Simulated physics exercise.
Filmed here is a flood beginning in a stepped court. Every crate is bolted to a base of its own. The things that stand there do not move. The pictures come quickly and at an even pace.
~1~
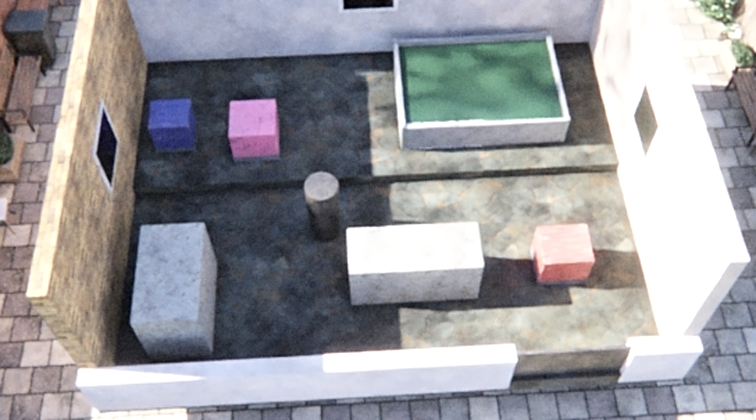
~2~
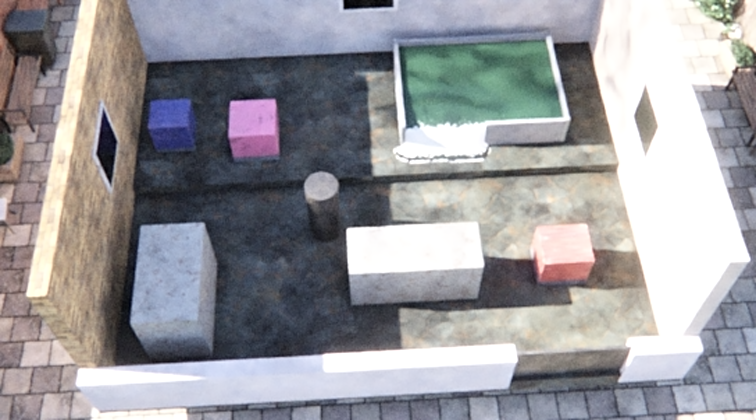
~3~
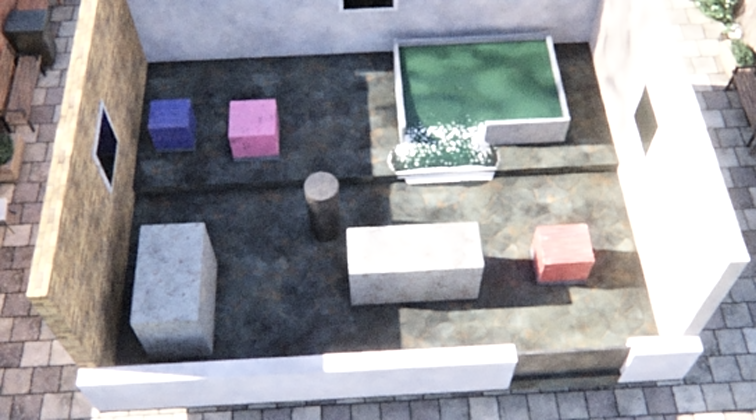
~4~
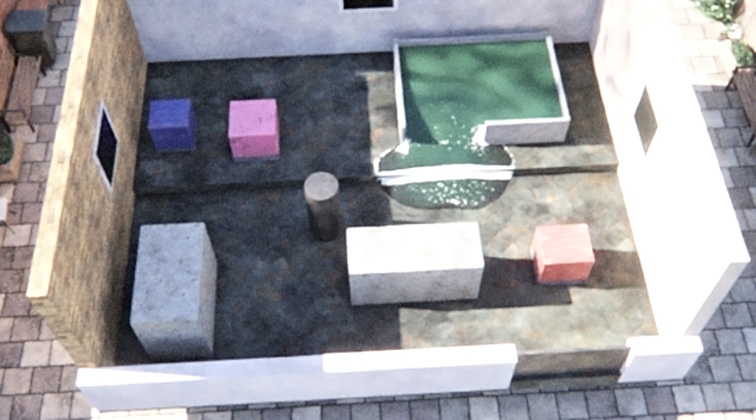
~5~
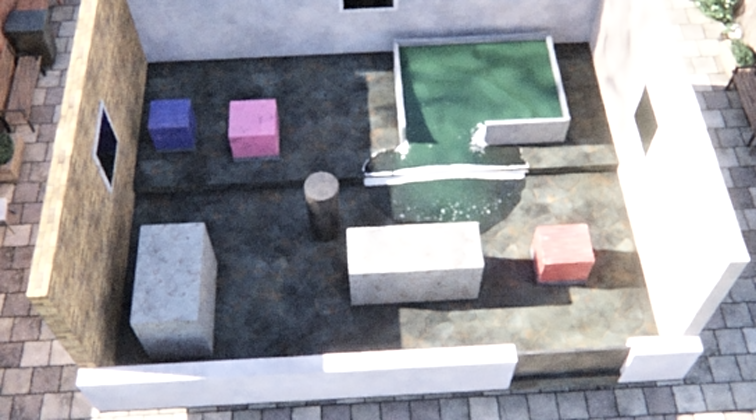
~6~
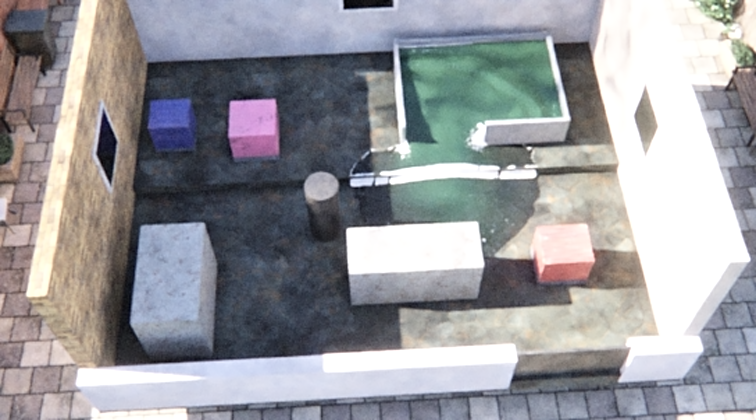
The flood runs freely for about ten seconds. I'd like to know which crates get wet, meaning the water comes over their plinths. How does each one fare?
The red crate does get wet. The pink crate does not get wet. The blue crate does not get wet.
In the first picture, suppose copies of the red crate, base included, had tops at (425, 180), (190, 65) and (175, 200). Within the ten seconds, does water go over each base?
Respectively: Is reached, comes through fine and is reached.
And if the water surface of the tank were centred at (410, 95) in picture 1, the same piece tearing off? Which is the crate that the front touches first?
Crate marked red.
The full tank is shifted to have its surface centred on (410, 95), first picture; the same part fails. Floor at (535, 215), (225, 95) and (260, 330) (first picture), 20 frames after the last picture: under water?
As listed: Wet, clear, wet.
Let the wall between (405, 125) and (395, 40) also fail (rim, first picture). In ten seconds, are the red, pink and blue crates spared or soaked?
Note: Red is never reached; pink gets flooded; blue gets flooded.
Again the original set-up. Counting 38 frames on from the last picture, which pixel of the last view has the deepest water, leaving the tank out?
Check close to (618, 175).
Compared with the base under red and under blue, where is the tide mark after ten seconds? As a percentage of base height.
Close to 180 per cent, and close to 0 per cent, in that order.
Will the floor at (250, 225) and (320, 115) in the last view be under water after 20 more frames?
In order: Submerged and waterless.
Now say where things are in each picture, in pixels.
In the first picture, the open tank at (478, 82) is whole and still.
In the second picture, water pours out at (444, 139) and has run to (402, 156).
In the third picture, water pours out at (444, 140) and has run to (404, 173).
In the fourth picture, the front is at (405, 201), out from the gap at (444, 140).
In the fifth picture, water pours out at (444, 140) and has run to a hidden place.
In the sixth picture, water pours out at (444, 140) and has run to a hidden place.
A moment on, water covers 15 % of the floor; the red crate water round its plinth, the pink crate not reached, the blue crate not reached.
Next, water covers 25 % of the floor; the red crate water round its plinth, the pink crate not reached, the blue crate not reached.
Then, water covers 50 % of the floor; the red crate water round its plinth, the pink crate not reached, the blue crate not reached.
Later, water covers 65 % of the floor; the red crate water round its plinth, the pink crate not reached, the blue crate not reached.
In the end, water covers 65 % of the floor; the red crate was topped, the pink crate stayed above the water, the blue crate stayed above the water.
